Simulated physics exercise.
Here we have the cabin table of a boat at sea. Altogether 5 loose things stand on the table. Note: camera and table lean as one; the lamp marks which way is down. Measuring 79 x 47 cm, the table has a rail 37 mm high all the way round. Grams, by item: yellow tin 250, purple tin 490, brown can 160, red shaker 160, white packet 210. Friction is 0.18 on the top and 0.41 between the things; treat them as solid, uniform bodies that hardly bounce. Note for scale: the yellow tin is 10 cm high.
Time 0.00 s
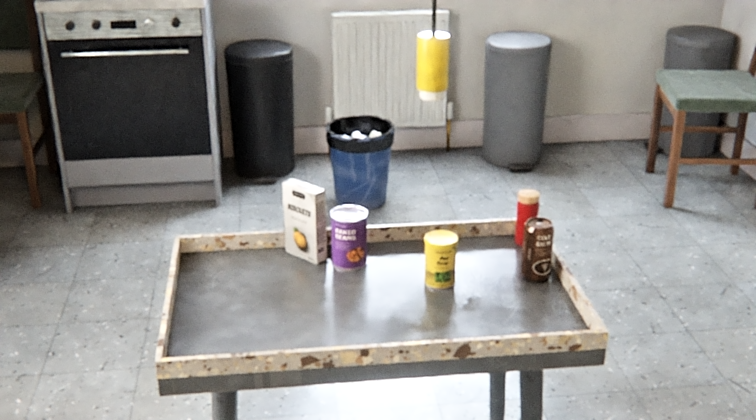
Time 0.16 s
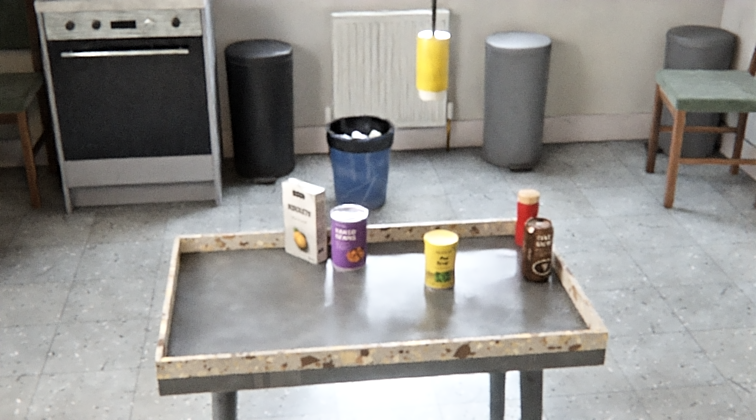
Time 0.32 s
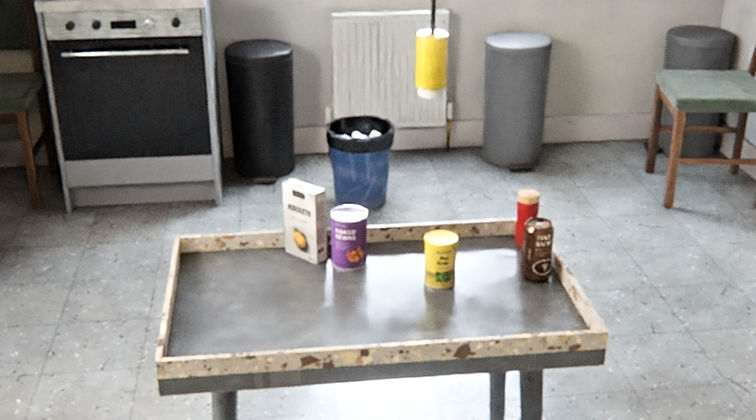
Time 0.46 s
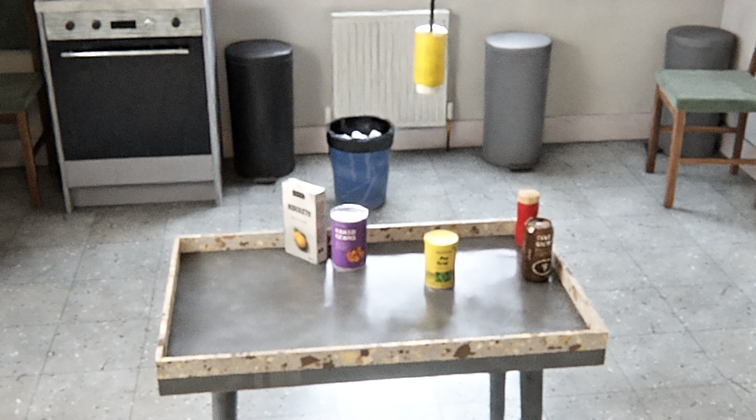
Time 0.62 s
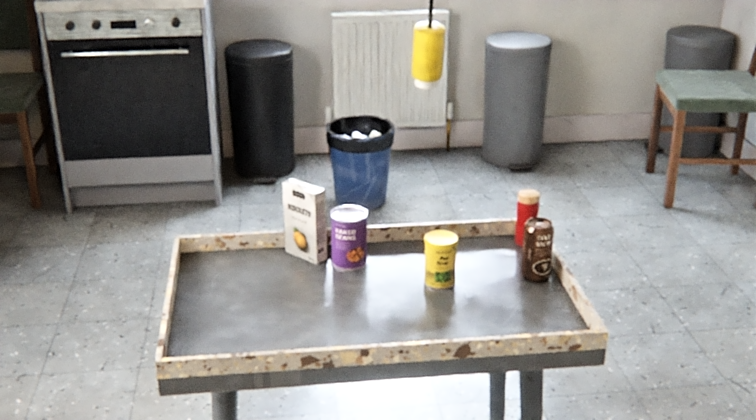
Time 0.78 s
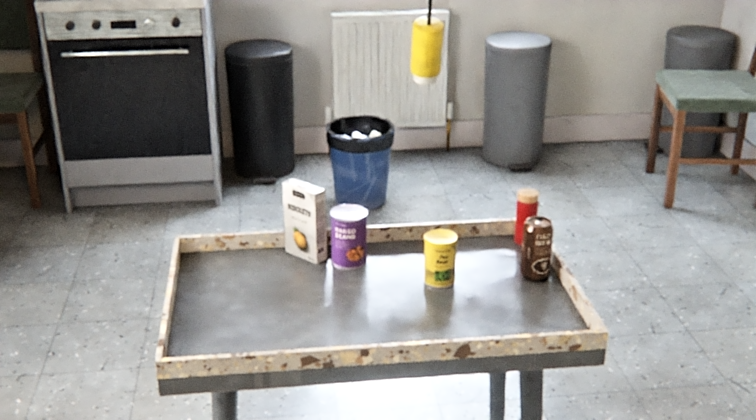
A hanging yellow cylinder drifts slightly left while five items stay put on a railed table.
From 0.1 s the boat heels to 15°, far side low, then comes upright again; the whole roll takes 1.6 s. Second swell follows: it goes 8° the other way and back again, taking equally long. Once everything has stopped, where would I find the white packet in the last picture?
I would say around (305, 221) in that picture.
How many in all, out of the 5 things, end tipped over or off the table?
That makes 0.
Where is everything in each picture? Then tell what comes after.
In the first picture, boat level; white packet (305, 221); yellow tin (441, 260).
In the second picture, boat level; brown can (538, 250); red shaker (527, 218).
In the third picture, floor tilted 3°, far side down; yellow tin (441, 260); purple tin (349, 238).
In the fourth picture, floor tilted 6°, far side down; brown can (538, 250); red shaker (527, 218).
In the fifth picture, floor tilted 11°, far side down; yellow tin (441, 260); purple tin (349, 238).
In the sixth picture, floor tilted 14°, far side down; white packet (305, 221); brown can (537, 249).
Around 1.08 s, floor tilted 13°, far side down; yellow tin shifted 6 cm; brown can shifted 6 cm; purple tin shifted 5 cm.
Around 1.28 s, floor tilted 8°, far side down; yellow tin shifted 13 cm; brown can shifted 13 cm; purple tin shifted 5 cm.
Finally (3.8 s), not toppled but over 5 cm from the start, yellow tin, purple tin and brown can; the other 2 still in place (within 5 cm). In the last view, white packet near (305, 221).
